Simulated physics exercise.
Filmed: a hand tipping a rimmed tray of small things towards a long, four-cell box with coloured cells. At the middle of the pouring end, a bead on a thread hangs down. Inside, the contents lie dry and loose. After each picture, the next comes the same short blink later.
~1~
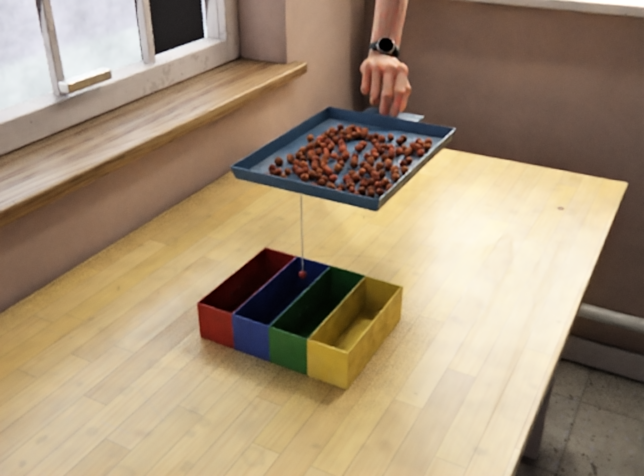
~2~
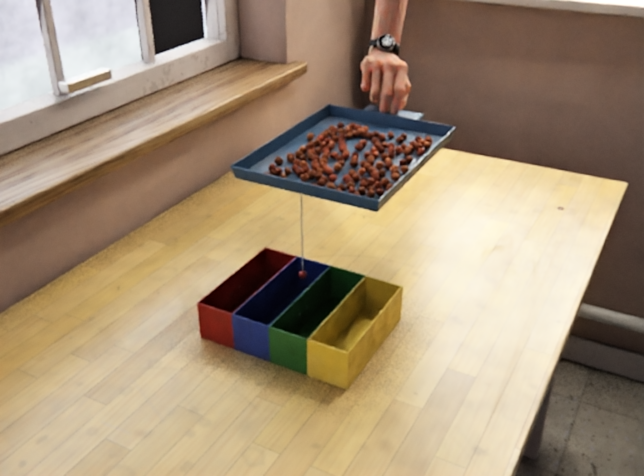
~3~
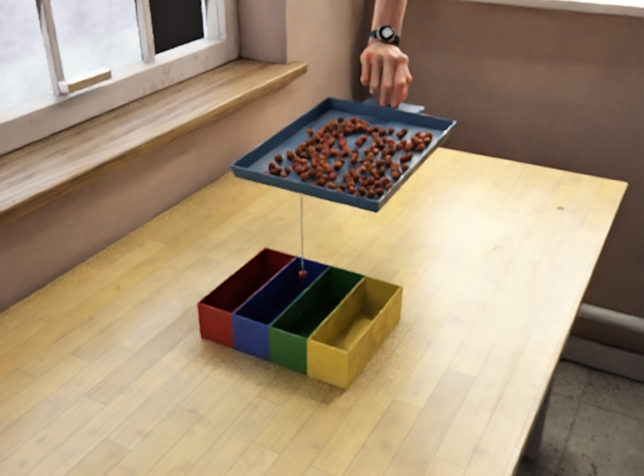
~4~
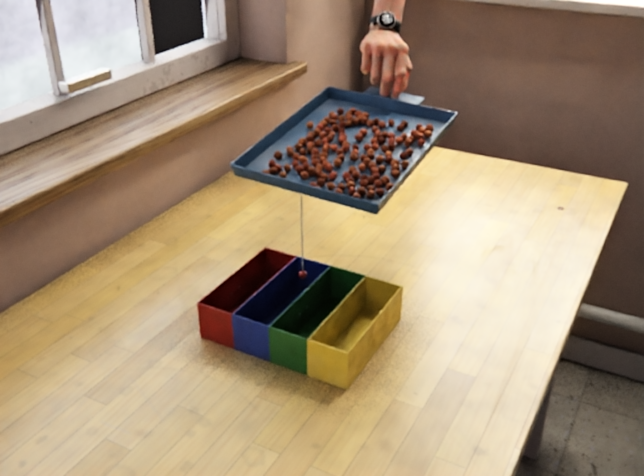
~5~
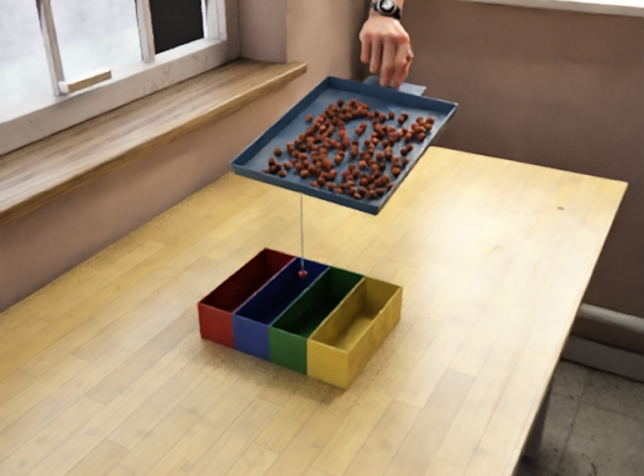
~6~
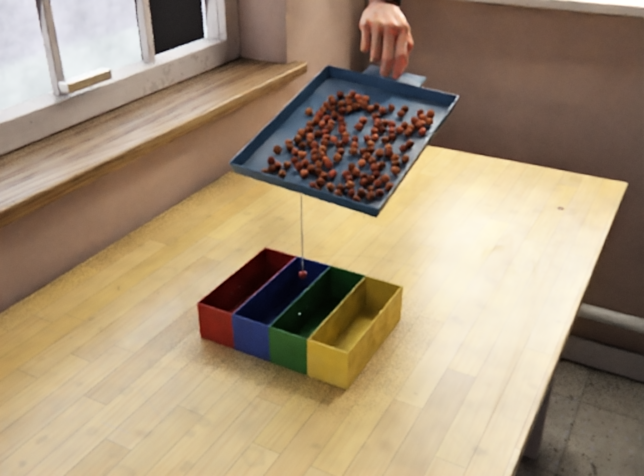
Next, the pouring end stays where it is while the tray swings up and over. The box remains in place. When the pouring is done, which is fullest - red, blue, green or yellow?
Fullest: The yellow cell.
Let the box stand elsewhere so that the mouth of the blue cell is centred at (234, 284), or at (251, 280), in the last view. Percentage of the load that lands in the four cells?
About 30% and about 40%.
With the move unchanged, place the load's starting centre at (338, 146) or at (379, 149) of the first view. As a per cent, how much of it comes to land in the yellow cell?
Around 40 in a hundred the first time, around 60 in a hundred the second.
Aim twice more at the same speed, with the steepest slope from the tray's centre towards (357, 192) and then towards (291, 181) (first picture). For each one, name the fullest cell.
That yellow cell, then the red cell.
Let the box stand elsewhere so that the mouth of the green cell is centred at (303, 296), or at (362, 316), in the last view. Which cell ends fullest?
So it would be the cell in yellow first and the green cell after that.
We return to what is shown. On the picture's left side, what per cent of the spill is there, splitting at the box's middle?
Near 10 in a hundred.
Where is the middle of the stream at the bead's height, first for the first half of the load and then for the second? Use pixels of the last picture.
Initially about (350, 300); subsequently about (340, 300).
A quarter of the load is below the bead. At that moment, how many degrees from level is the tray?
Around 105 degrees of turn.
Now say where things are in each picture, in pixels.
The first frame shows corners of the pouring end (235, 166) and (377, 198), level; middle of the load (346, 157), clay pellets; bead on its thread (303, 275); red cell (216, 322); blue cell (251, 334); green cell (288, 347); yellow cell (328, 361).
The second frame shows corners of the pouring end (235, 166) and (377, 199), level; middle of the load (346, 156).
The third frame shows corners of the pouring end (234, 165) and (377, 200), tipped barely, lowest at the right corner; middle of the load (346, 153).
The fourth frame shows corners of the pouring end (234, 164) and (377, 202), tipped a little, lowest at the right corner; middle of the load (346, 148).
The fifth frame shows corners of the pouring end (234, 163) and (377, 204), tipped a little, lowest at the right corner; middle of the load (346, 144).
The sixth frame shows corners of the pouring end (233, 162) and (377, 206), tipped a little, lowest at the right corner; middle of the load (346, 140); red cell (216, 322); blue cell (251, 334); green cell (288, 347); yellow cell (328, 361).
Just after the last frame, tray tipped steeply; almost all on the tray; just a few in the yellow cell; just a few falling or outside the box.
A moment on, tray tipped right over; roughly half on the tray; about a tenth in the yellow cell; about a tenth in the green cell; roughly a third falling or outside the box.
Further on, tray tipped past a quarter turn; roughly half in the yellow cell; roughly a third in the green cell; about a tenth in the blue cell; about a tenth falling or outside the box.
When it is over, tray tipped past a quarter turn; roughly half in the yellow cell; roughly a third in the green cell; about a tenth in the blue cell; not one in the red cell; about a tenth outside the box.
